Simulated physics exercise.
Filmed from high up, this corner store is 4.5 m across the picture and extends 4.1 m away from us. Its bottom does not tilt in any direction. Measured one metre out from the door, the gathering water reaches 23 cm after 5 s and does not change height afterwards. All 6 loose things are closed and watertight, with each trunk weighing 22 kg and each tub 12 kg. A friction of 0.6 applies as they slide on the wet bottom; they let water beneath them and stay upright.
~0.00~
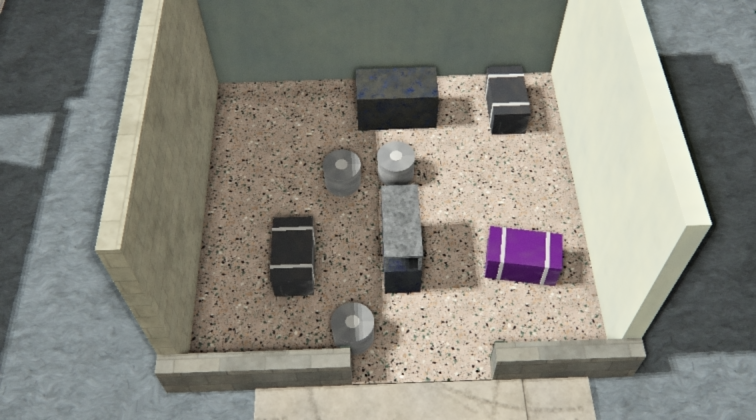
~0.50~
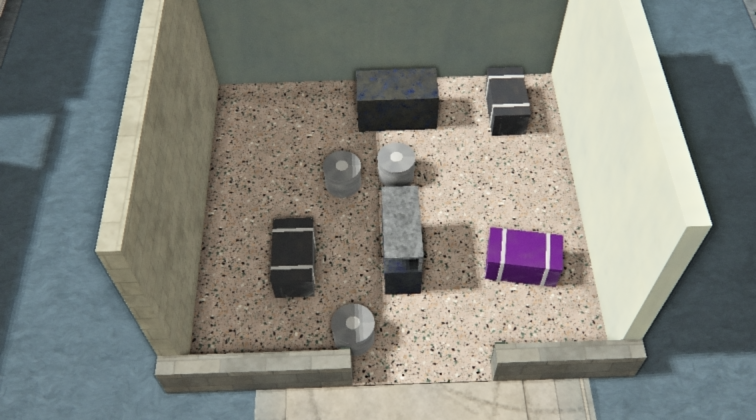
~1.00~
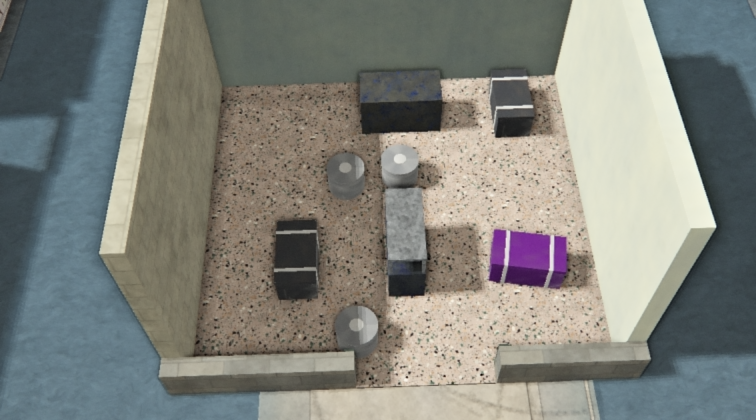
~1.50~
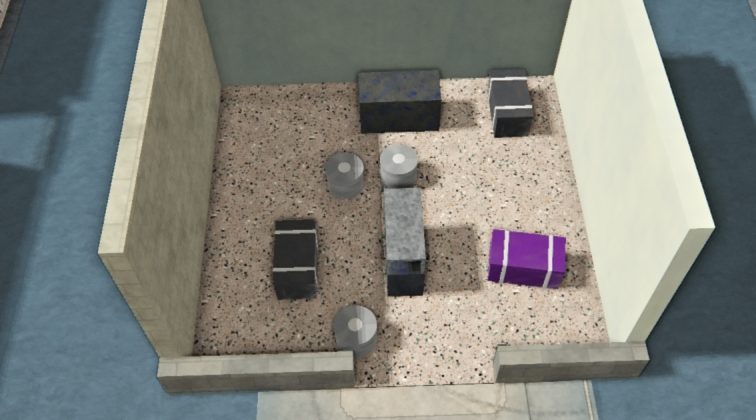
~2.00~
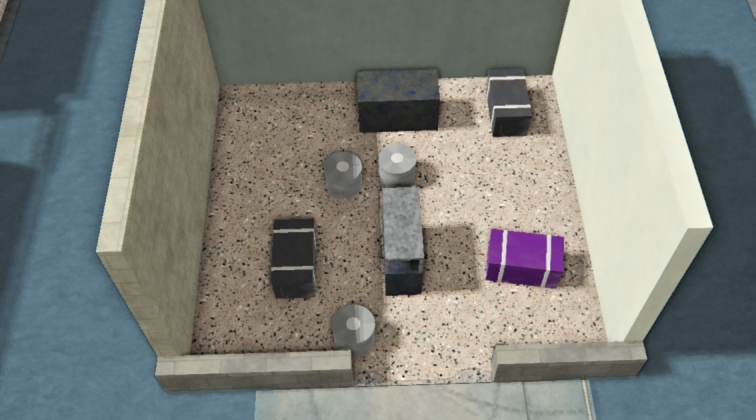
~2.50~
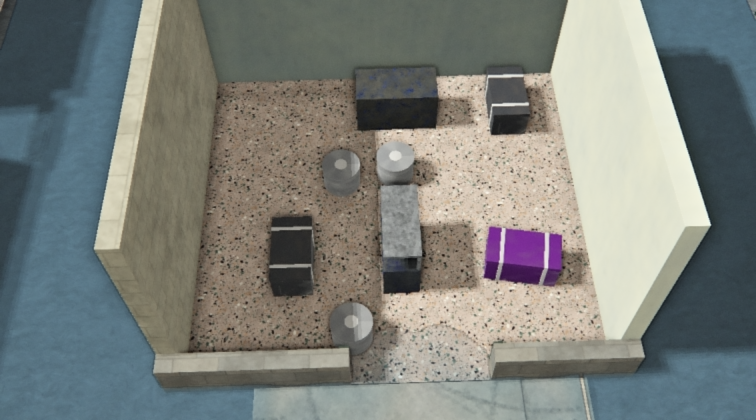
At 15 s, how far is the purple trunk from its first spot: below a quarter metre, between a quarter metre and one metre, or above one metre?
It ends a long distance off.
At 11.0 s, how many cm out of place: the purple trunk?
Close to 150 cm.
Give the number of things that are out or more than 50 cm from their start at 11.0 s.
By that time the total stands at 2.
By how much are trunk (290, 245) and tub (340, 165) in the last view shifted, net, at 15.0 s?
80 cm, 50 cm.
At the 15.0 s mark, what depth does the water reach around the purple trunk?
Around 14 cm.
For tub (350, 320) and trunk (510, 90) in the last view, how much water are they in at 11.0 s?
6 and 15 cm.
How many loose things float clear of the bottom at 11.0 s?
I get 5.
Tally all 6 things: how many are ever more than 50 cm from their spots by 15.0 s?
By my count, 5.
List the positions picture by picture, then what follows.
The first frame shows the purple trunk at (526, 247), on the bottom; water covers 0.0 m2; 0 of 6 have shifted.
The second frame shows the purple trunk at (526, 248) rests on the ground; 0.0 m2 under water; 0 of 6 have shifted.
The third frame shows the purple trunk at (530, 250), on the bottom; water covers 0.0 m2; 0 of 6 have shifted.
The fourth frame shows the purple trunk at (528, 250) rests on the ground; water covers 0.0 m2; 0 of 6 have shifted.
The fifth frame shows the purple trunk at (527, 250) rests on the ground; 0.0 m2 under water; 0 of 6 have shifted.
The sixth frame shows the purple trunk at (525, 248) rests on the ground; water covers 0.5 m2; 0 of 6 have shifted.
After 3.5 s the purple trunk is near (525, 248), 0.0 m from its start, aground; 0 afloat.
After 6.8 s the purple trunk is near (568, 199), 0.9 m from its start, aground; 0 afloat.
After 11.0 s the purple trunk is near (508, 127), 1.6 m from its start, afloat; 5 afloat.
After 15.0 s the purple trunk is near (399, 131), 2.1 m from its start, afloat; 6 afloat.
